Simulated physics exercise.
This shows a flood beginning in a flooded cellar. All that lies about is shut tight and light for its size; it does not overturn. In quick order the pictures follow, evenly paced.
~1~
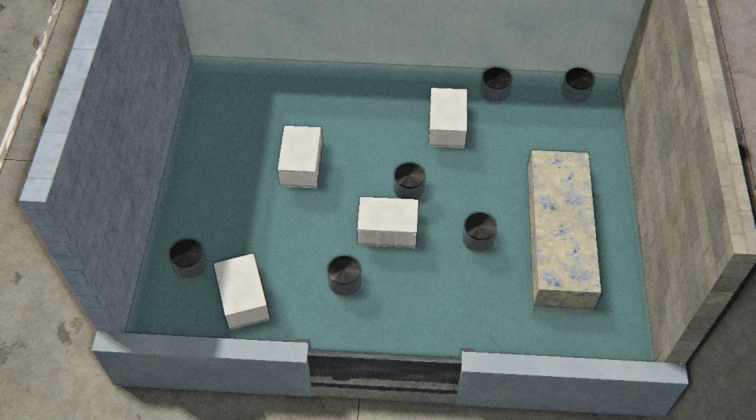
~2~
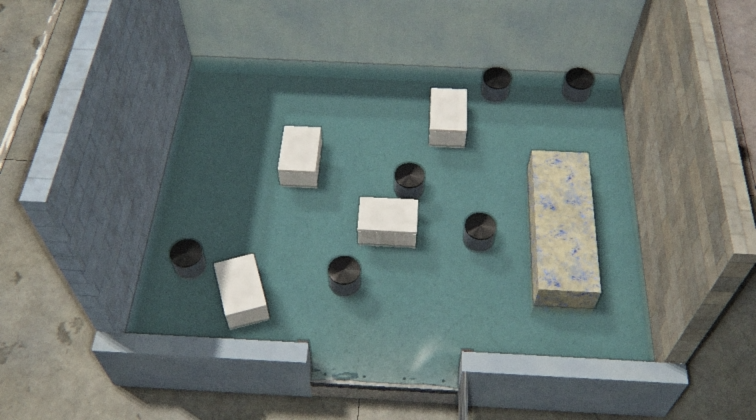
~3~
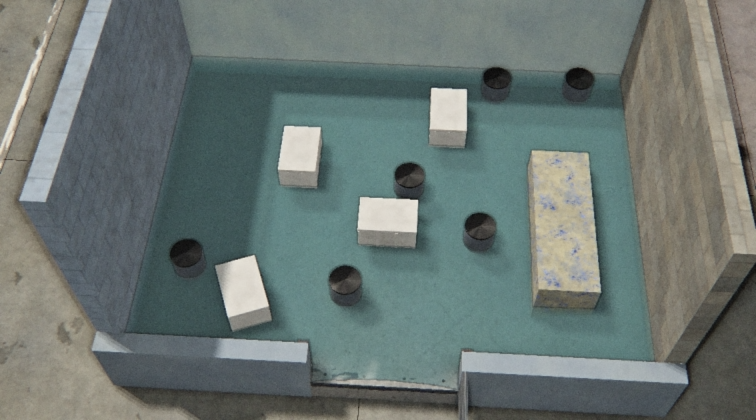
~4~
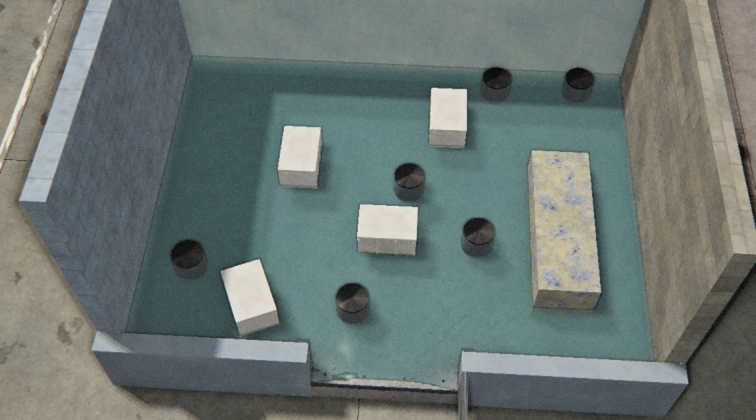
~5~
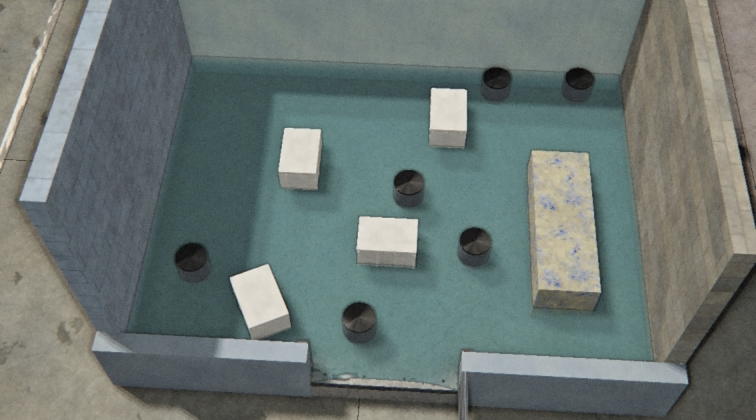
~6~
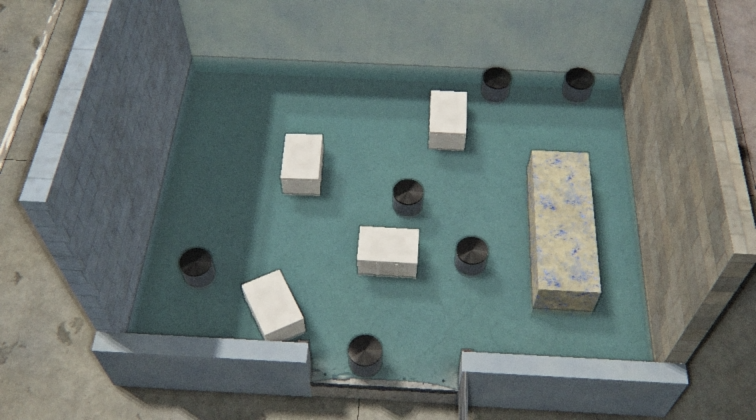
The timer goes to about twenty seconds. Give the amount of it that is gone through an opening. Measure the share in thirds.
Reaches two thirds.
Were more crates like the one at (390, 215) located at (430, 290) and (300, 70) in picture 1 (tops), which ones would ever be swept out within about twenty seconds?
Result, in order - escaped, stuck.
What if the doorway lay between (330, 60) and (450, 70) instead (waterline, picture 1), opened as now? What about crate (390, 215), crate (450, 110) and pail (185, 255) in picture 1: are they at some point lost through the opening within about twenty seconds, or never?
The three give escape, escape and no escape, in that order.
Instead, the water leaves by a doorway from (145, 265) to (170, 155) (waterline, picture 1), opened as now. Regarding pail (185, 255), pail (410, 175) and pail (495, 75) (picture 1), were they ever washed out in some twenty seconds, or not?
Taking them one after another, flushed away, then flushed away, then held back.
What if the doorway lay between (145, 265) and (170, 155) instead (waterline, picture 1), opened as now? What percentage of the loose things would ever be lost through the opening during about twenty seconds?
About 70 percent.
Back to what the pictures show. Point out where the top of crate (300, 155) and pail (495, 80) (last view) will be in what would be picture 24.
Estimate: (331, 266), then (474, 103).
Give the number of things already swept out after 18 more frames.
5.
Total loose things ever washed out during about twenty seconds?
It comes out at 8.
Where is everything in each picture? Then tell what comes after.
In the first frame, a pail at (344, 270), afloat; a crate at (240, 284), afloat; 0 of 10 have shifted.
In the second frame, a pail at (344, 270) floats; a crate at (240, 284), afloat; 0 of 10 have shifted.
In the third frame, a pail at (345, 280) floats, close to its start; a crate at (242, 286), afloat; 1 of 10 have shifted.
In the fourth frame, a pail at (352, 297), afloat, close to its start; a crate at (248, 290), afloat, close to its start; 3 of 10 have shifted.
In the fifth frame, a pail at (359, 317) floats, a stride from its start; a crate at (259, 295) floats, close to its start; 6 of 10 have shifted.
In the sixth frame, a pail at (365, 350), afloat, a stride from its start; a crate at (272, 302), afloat, a stride from its start; 7 of 10 have shifted.
A moment on, 1 of 10 are out; 9 afloat.
Next, 5 of 10 are out; 5 afloat.
Later, 8 of 10 are out; 2 afloat.
In the end, 8 of 10 are out; 2 afloat.
